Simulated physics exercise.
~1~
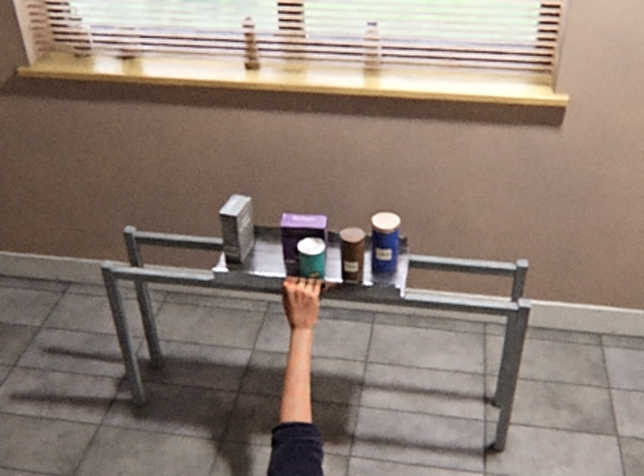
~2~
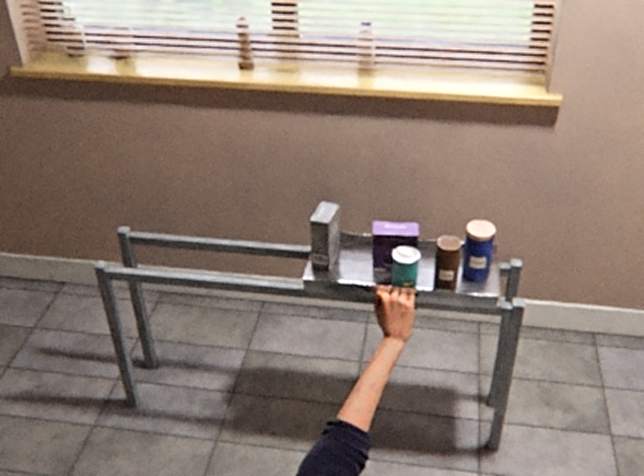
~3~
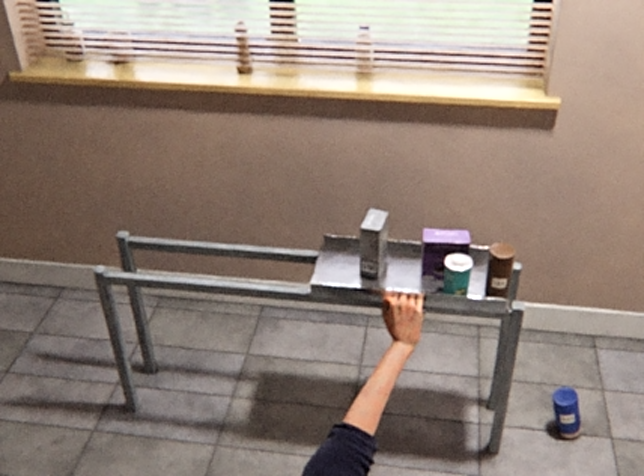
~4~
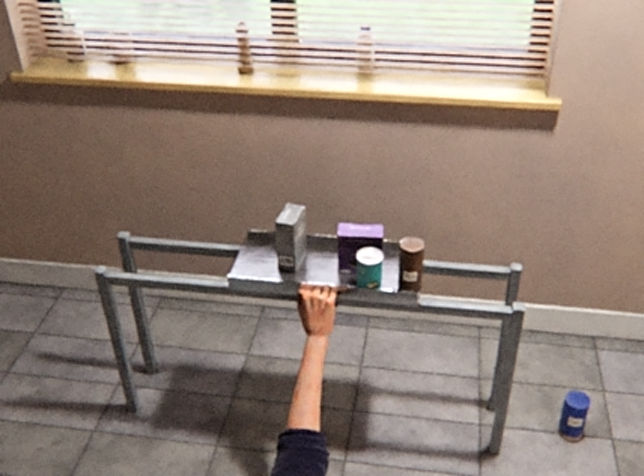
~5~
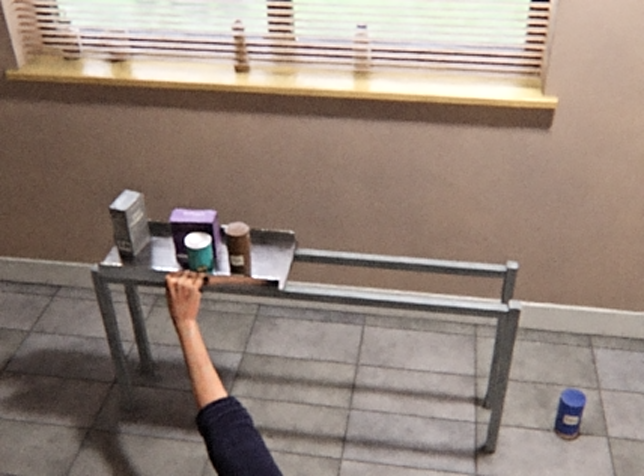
In this clip, a hand slides a metal tray holding a grey packet, purple packet, turquoise tin, brown jar and blue jar rightward along runners; the blue jar drops to the floor, and the tray moves back to the left end with the other items still upright on it.
